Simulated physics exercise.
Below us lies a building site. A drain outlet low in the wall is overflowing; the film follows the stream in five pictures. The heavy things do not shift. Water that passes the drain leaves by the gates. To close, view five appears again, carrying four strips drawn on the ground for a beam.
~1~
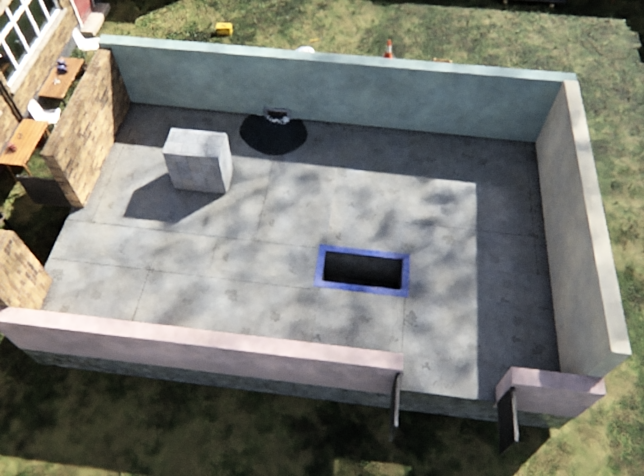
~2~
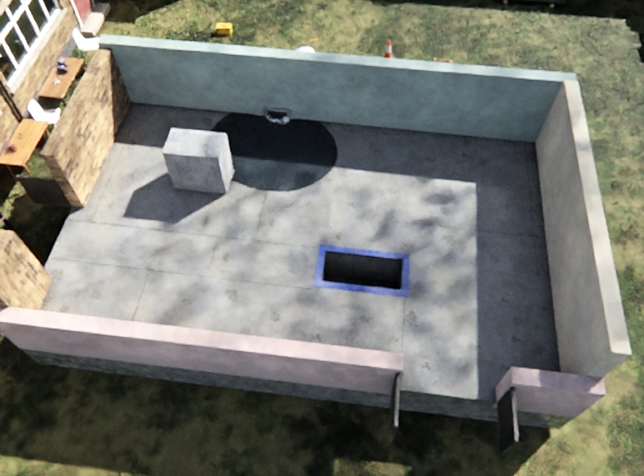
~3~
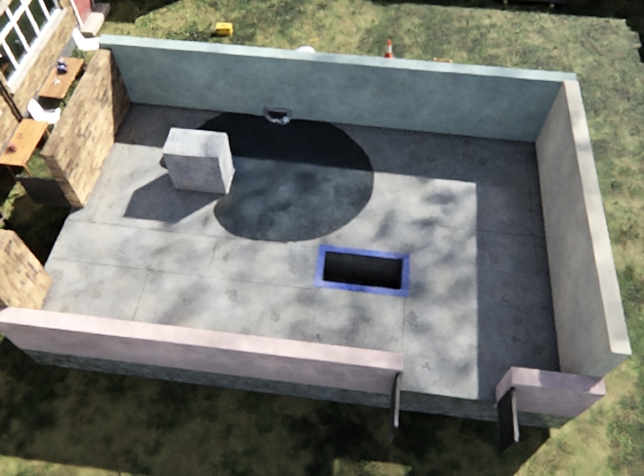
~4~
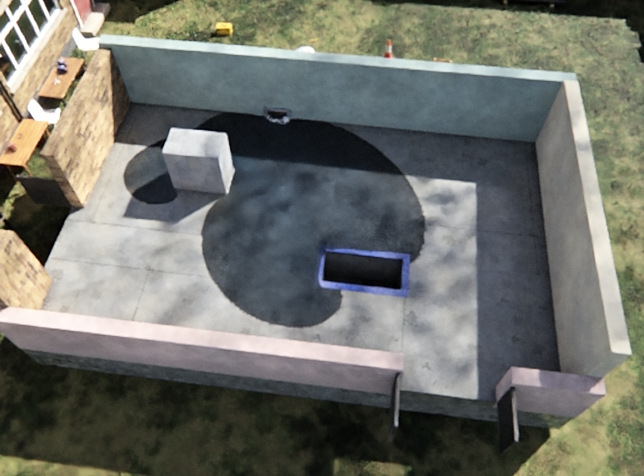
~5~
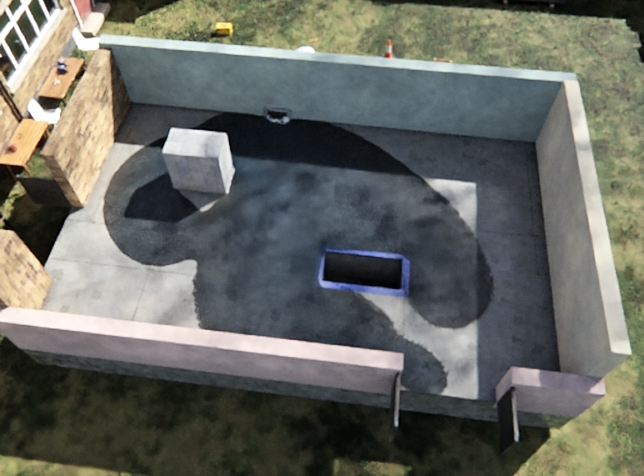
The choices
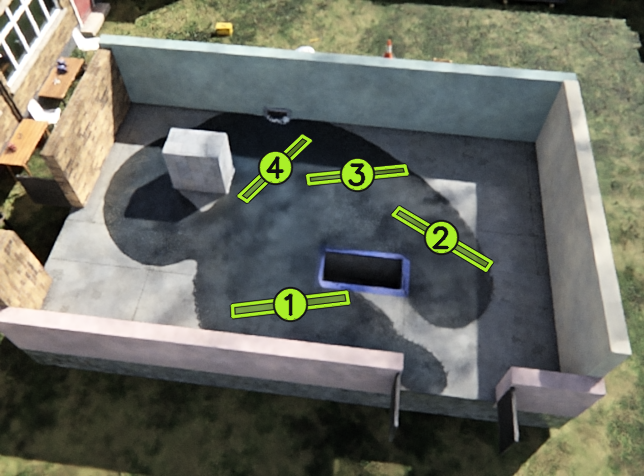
On a walled building site seen from above, a small dark patch of water lies below an outfall at the far wall, near a pale block. It widens across the grey floor toward the blue-edged drain, then wraps around the block and both sides of the drain, reaching the near wall.
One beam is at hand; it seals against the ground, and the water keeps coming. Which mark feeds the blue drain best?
Go for 1.
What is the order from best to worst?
1, 2, 3, 4.
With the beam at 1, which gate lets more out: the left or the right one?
More leaves on the right.
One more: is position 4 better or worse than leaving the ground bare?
Worse.
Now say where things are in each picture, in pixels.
In the first picture, outfall at (278, 113); blue drain at (363, 270); open gate at (446, 381); open gate at (69, 242); 3 % of the ground under water, visible out to (284, 149); blue drain still dry.
In the second picture, 9 % of the ground under water, visible out to (269, 187); blue drain still dry.
In the third picture, 19 % of the ground under water, visible out to (309, 235); blue drain still dry.
In the fourth picture, 33 % of the ground under water, visible out to (330, 315); blue drain taking water.
In the fifth picture, 47 % of the ground under water, visible out to (452, 316); blue drain taking water.
In lime, 1 from (232, 311) to (347, 297); 2 from (396, 211) to (488, 266); 3 from (308, 179) to (405, 169); 4 from (243, 198) to (306, 138).
For position 1, about 62 % of the stream goes into the blue drain, about 37 % out by the gates.
For position 2, about 42 % of the stream goes into the blue drain, about 57 % out by the gates.
For position 3, about 26 % of the stream goes into the blue drain, about 72 % out by the gates.
For position 4, about 8 % of the stream goes into the blue drain, about 89 % out by the gates.
